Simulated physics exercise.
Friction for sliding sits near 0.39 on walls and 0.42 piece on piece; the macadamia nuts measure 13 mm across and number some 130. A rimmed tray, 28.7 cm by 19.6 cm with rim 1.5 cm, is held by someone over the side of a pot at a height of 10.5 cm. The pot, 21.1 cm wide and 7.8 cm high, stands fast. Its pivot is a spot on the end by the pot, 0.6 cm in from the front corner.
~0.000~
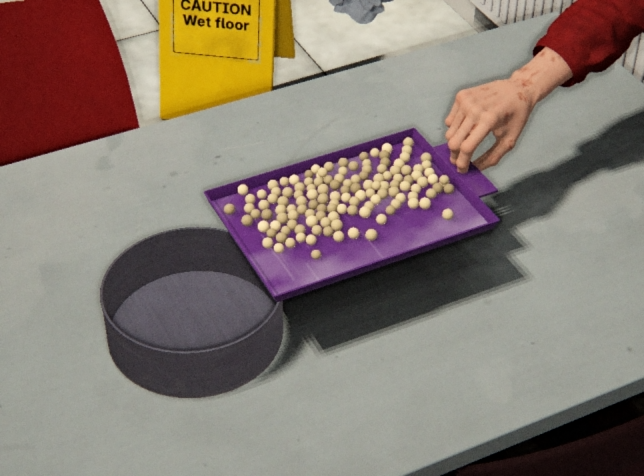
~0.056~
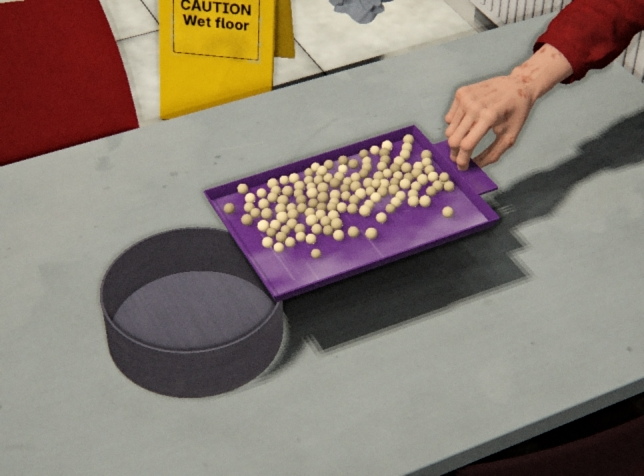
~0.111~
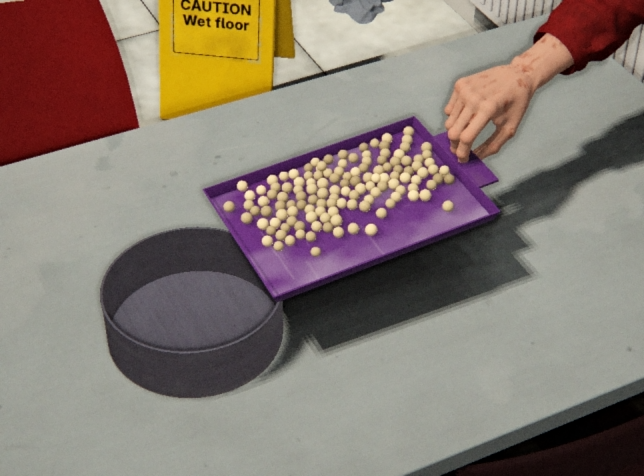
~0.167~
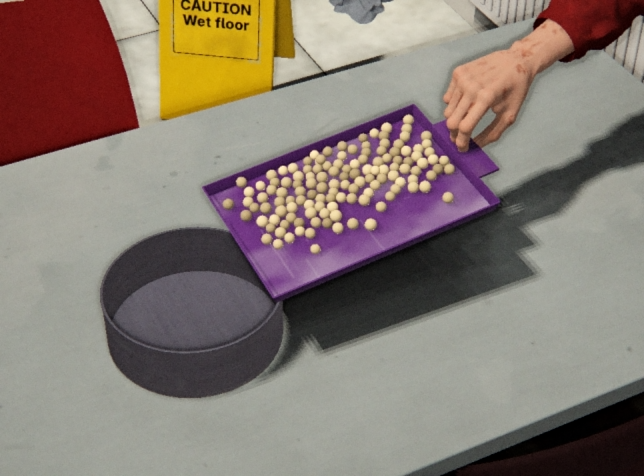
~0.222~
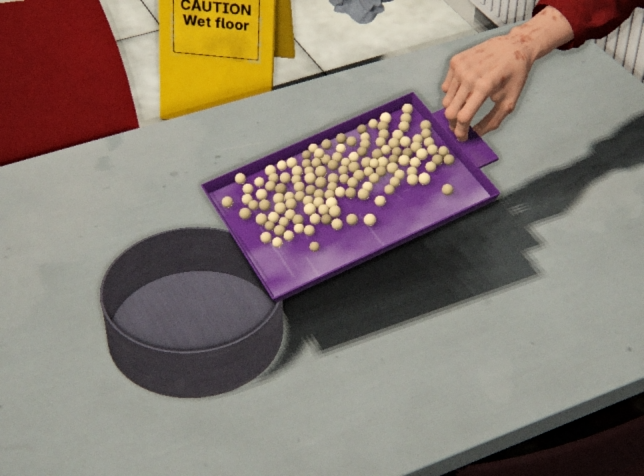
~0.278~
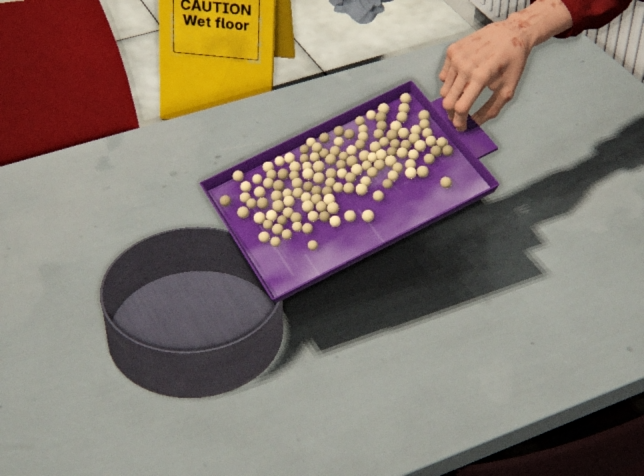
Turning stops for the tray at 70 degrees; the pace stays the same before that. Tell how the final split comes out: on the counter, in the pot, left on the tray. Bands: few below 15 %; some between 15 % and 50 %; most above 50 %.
Counter: Some; pot: Most; tray: Few.
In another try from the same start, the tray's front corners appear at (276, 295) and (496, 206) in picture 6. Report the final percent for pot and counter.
That works out as pot 0 and counter 90.
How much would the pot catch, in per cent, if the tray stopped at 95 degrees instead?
Estimated share: About 65 %.
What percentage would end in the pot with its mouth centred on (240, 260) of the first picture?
With the pot there, close to 40 per cent.
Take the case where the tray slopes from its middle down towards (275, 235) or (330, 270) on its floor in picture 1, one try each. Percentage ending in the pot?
Around 70 % for the first direction, around 10 % for the second.
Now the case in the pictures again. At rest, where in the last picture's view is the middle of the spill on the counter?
Around (262, 423).
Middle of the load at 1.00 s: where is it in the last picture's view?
Near (260, 236).
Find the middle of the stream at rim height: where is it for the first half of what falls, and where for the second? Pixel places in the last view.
Roughly (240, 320) to start, and after that (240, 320).
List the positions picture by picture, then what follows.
Tray tilt 0 degrees, front corners at (277, 292) and (494, 219); middle of the pieces at (346, 198); pot at (192, 287), in the first picture.
Tray tilt 1 degrees, front corners at (276, 292) and (494, 216); middle of the pieces at (346, 196), in the second picture.
Tray tilt 3 degrees, front corners at (276, 293) and (494, 210), lowest corner left front; middle of the pieces at (346, 192), in the third picture.
Tray tilt 7 degrees, front corners at (276, 293) and (494, 201), lowest corner left front; middle of the pieces at (345, 185), in the fourth picture.
Tray tilt 10 degrees, front corners at (275, 294) and (494, 192), lowest corner left front; middle of the pieces at (344, 179), in the fifth picture.
Tray tilt 14 degrees, front corners at (275, 294) and (493, 183), lowest corner left front; middle of the pieces at (342, 174); pot at (192, 287). The tray's pace is about 65 degrees a second, in the sixth picture.
After 0.71 s, tilt 41 degrees; the tray holds 100 %, the pot 0 %.
After 1.00 s, tilt 59 degrees; the tray holds 85 %, the pot 5 %.
Then, at 1.38 s, tilt 70 degrees; the tray holds 40 %, the pot 30 %.
By 2.8 s all is still; counter 30 %, pot 60 %, tray 10 %.
